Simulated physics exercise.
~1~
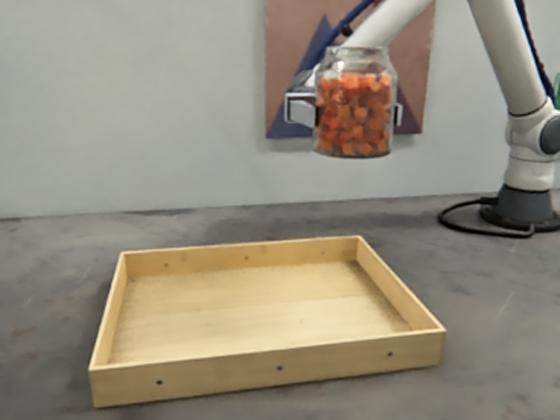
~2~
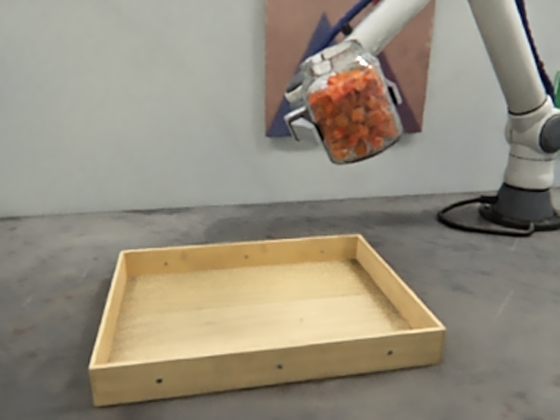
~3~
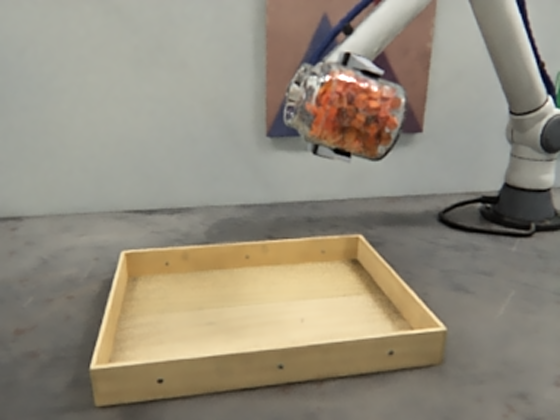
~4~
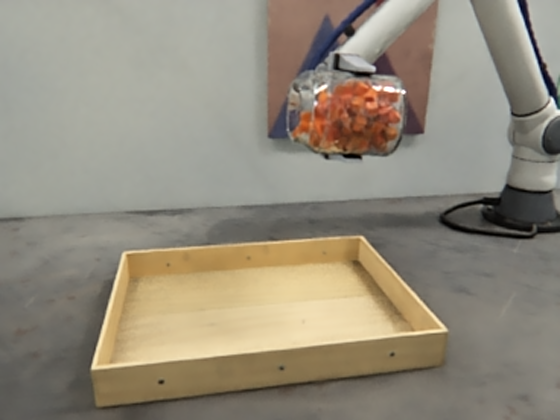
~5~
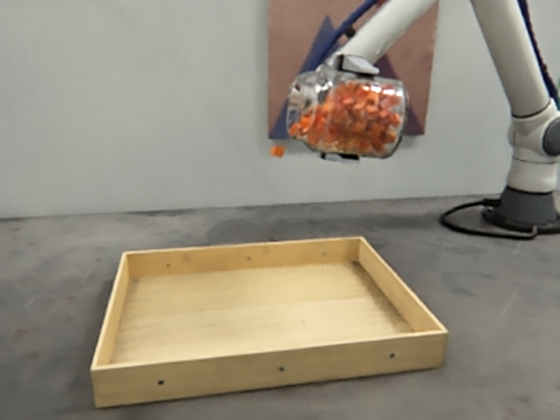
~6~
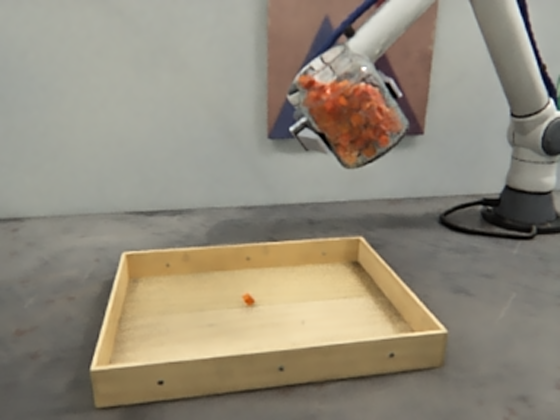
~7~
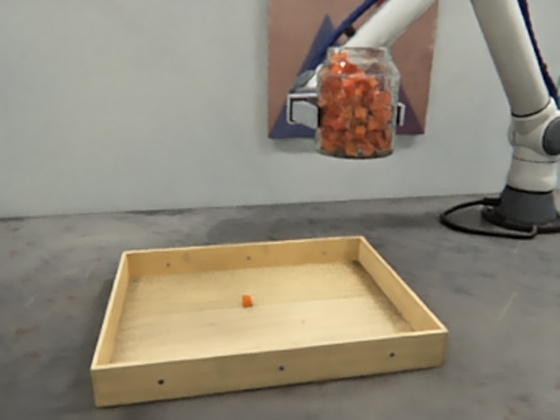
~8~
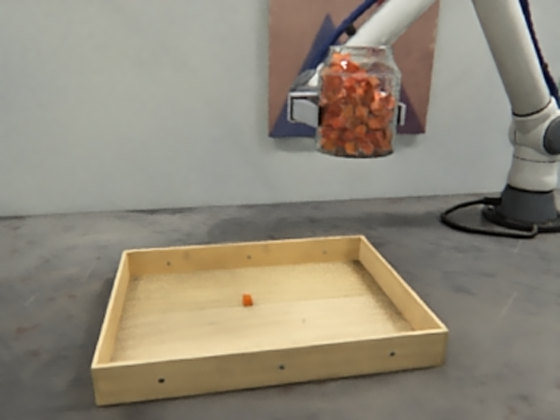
At the start, a robot arm holds a clear jar of orange vegetable dice upright above a shallow, empty wooden tray on a grey table. The arm tips the jar to the left until it lies on its side, and the dice shift inside toward its mouth. It stays tilted there for a moment, and a single piece drops from the opening. The arm then turns the jar back up while the fallen piece lands in the tray. At the end, the jar is upright and still full, with one orange piece resting in the tray.
